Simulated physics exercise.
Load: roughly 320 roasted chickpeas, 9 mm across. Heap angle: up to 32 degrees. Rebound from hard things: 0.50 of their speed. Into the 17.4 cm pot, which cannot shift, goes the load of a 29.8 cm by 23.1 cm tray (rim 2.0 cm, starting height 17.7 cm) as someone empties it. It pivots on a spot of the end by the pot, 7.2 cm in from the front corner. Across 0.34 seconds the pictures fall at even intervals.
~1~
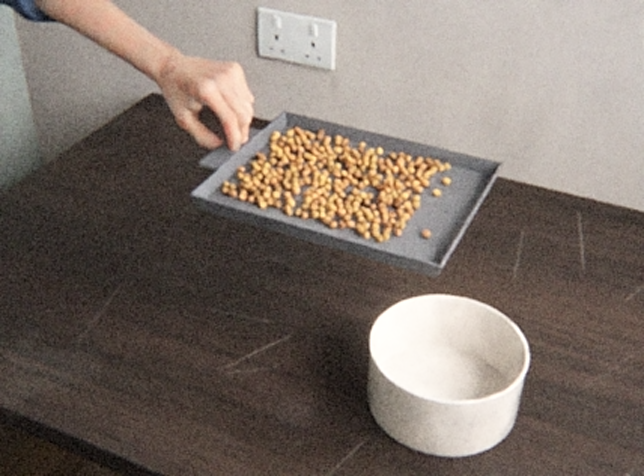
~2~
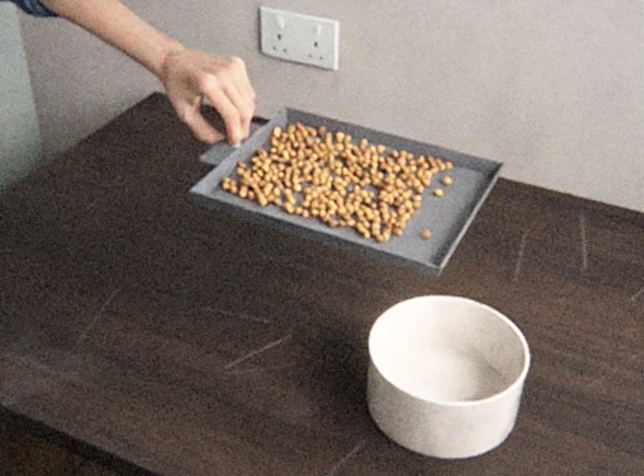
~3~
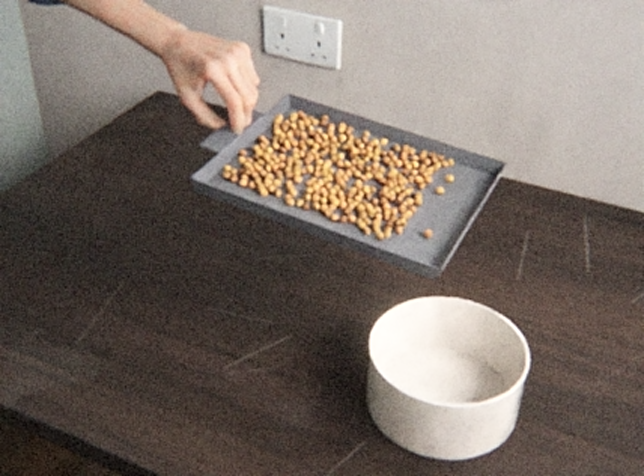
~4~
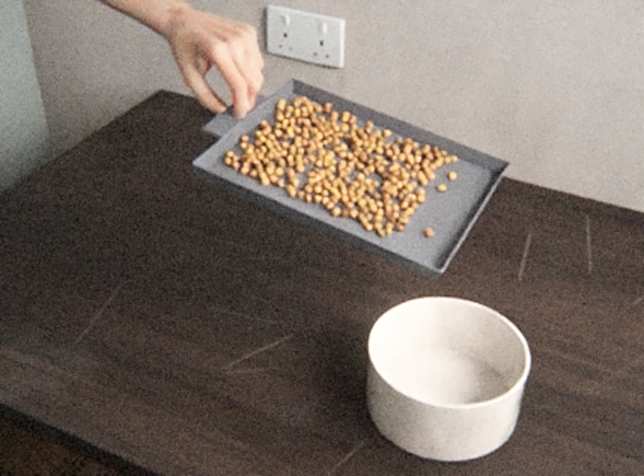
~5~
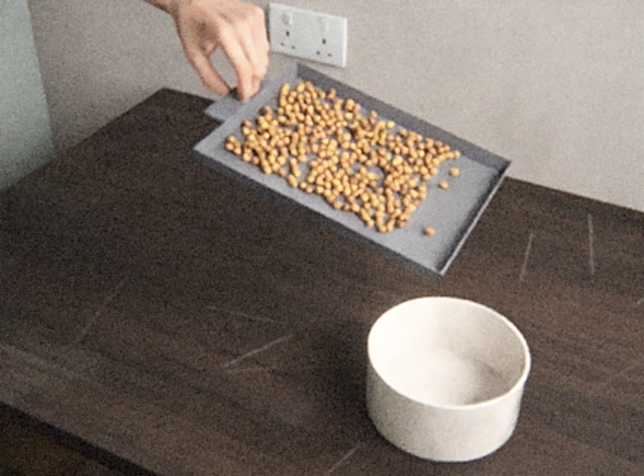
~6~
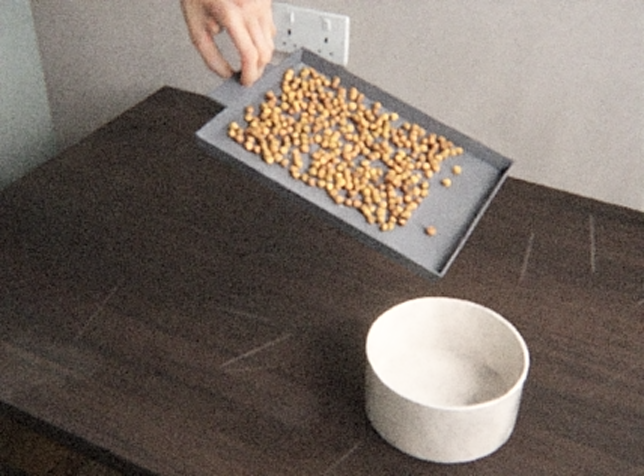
A hand held a grey tray of roasted chickpeas above a dark wooden table, near a white pot, then steadily raised the left end so the tray sloped down to the right.
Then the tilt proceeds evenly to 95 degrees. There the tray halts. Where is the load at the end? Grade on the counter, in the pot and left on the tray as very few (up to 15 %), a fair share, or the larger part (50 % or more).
Counter: A fair share; pot: The larger part; tray: Very few.
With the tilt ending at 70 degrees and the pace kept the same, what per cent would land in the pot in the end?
Roughly 10 percent.
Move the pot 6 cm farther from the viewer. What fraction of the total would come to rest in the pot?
It would come to roughly 75 percent.
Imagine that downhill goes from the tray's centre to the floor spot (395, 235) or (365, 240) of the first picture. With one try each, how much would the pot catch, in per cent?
That would be close to 100 per cent and then close to 85 per cent.
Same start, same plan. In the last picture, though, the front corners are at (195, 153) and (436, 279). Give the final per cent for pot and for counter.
Pot 100, counter 0.
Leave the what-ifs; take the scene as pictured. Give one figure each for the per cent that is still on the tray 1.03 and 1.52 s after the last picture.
First 85, then 20.
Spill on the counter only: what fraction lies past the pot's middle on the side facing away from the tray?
Around 100 per cent, give or take.
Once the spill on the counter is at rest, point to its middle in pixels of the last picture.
(543, 356).
Then, 0.62 s after the last picture, tilt 54 degrees; the tray holds 100 %, the pot 0 %.
Then, 1.03 s after the last picture, tilt 78 degrees; the tray holds 85 %, the pot 10 %.
Then, 1.52 s after the last picture, tilt 95 degrees; the tray holds 20 %, the pot 40 %.
In the end, counter 45 %, pot 55 %, tray 0 %.
